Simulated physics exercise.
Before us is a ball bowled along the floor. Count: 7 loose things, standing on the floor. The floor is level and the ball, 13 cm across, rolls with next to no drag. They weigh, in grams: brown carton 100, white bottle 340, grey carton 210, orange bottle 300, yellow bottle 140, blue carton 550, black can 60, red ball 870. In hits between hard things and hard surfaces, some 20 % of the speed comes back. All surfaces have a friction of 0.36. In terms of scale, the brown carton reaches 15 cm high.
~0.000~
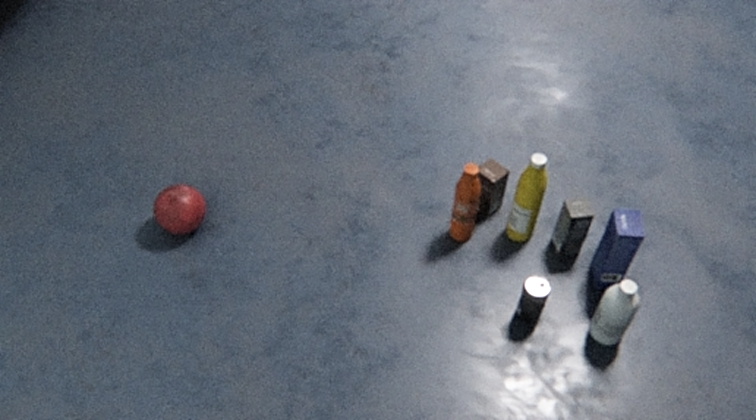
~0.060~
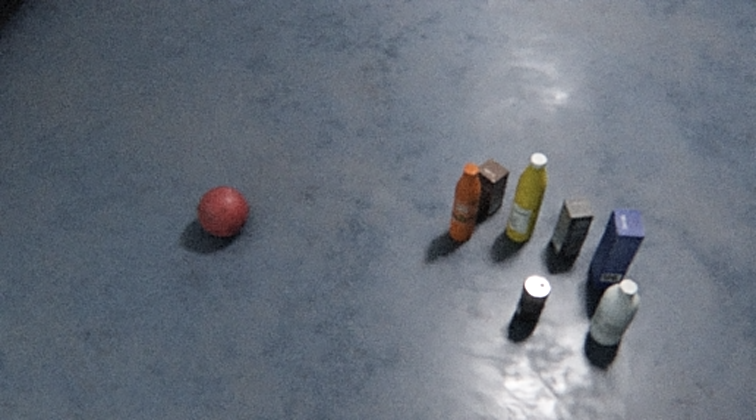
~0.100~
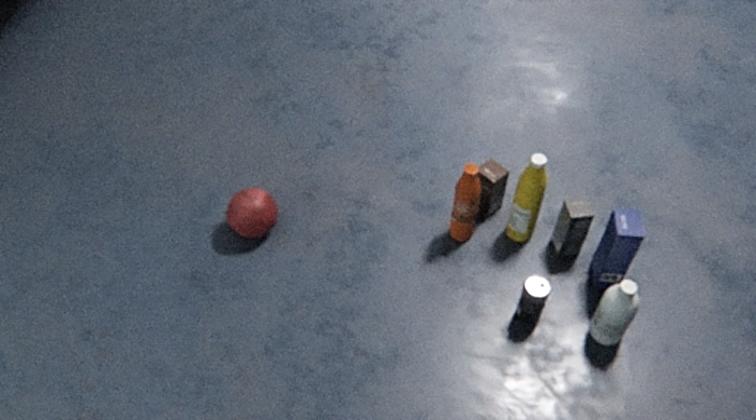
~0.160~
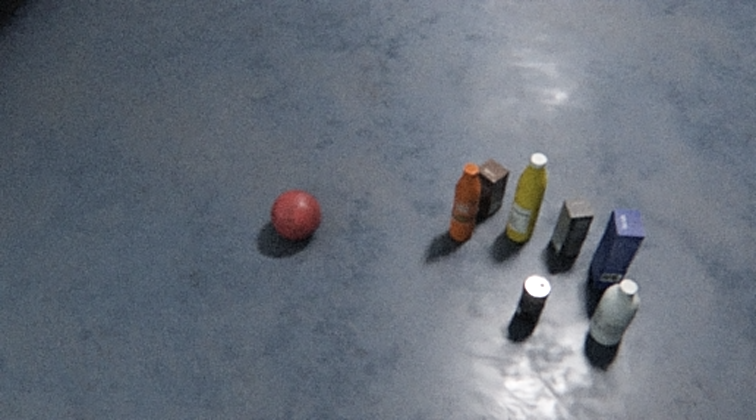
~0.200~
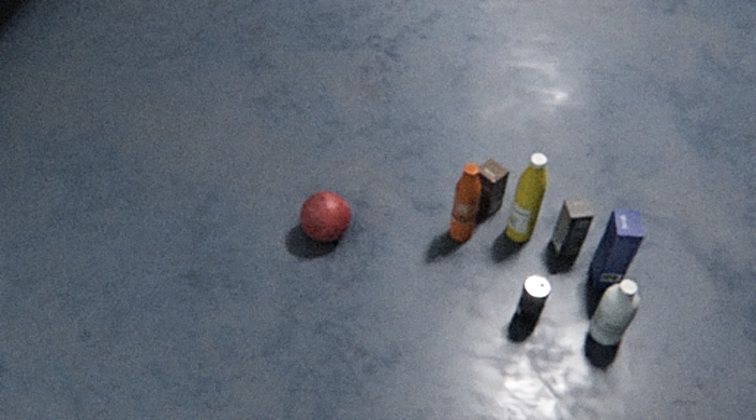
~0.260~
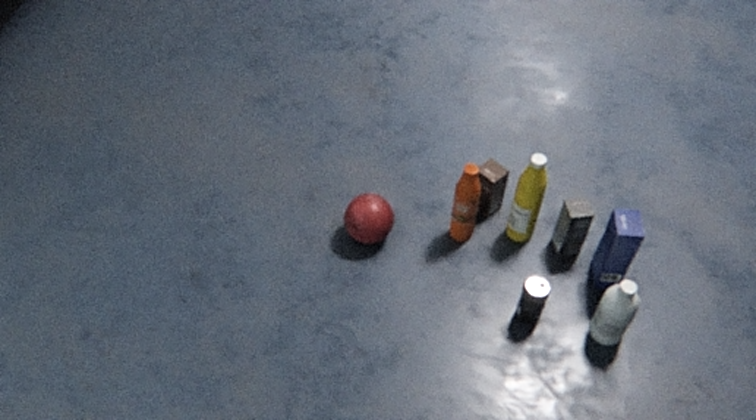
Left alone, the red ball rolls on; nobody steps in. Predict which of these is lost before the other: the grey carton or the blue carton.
Before the other: The former one named.
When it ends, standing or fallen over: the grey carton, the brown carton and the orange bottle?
Outcome noted - the grey carton ends up fallen, the brown carton survives without falling, the orange bottle ends up fallen.
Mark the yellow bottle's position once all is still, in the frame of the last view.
Near (607, 171).
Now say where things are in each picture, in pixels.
In the first frame, 0 cm rolled; red ball (180, 209); grey carton (572, 228); blue carton (616, 251).
In the second frame, 12 cm rolled; red ball (223, 212); orange bottle (466, 202).
In the third frame, 20 cm rolled; red ball (252, 213); black can (533, 301).
In the fourth frame, 31 cm rolled; red ball (296, 215); white bottle (617, 310).
In the fifth frame, 39 cm rolled; red ball (325, 216); yellow bottle (529, 198).
In the sixth frame, 51 cm rolled; red ball (369, 218); grey carton (572, 228); blue carton (616, 251).
After 0.56 s, 95 cm rolled; red ball near (537, 236); grey carton moved 2 cm near (577, 231); orange bottle 16° off upright; yellow bottle 10° off upright.
After 0.76 s, 109 cm rolled; red ball near (592, 248); grey carton 34° off upright near (655, 235); blue carton 4° off upright near (635, 258); orange bottle on its side.
After 1.36 s, 122 cm rolled; red ball near (641, 232); grey carton on its side near (696, 254); blue carton on its side near (681, 323); orange bottle on its side.
In the end (4.0 s), toppled on the floor, grey carton, orange bottle, yellow bottle and blue carton; the other 3 under 8 cm from the start. At the end, from the last picture's camera, grey carton near (699, 254), blue carton near (681, 323). Grey carton went at 0.78 s; blue carton went at 0.98 s.
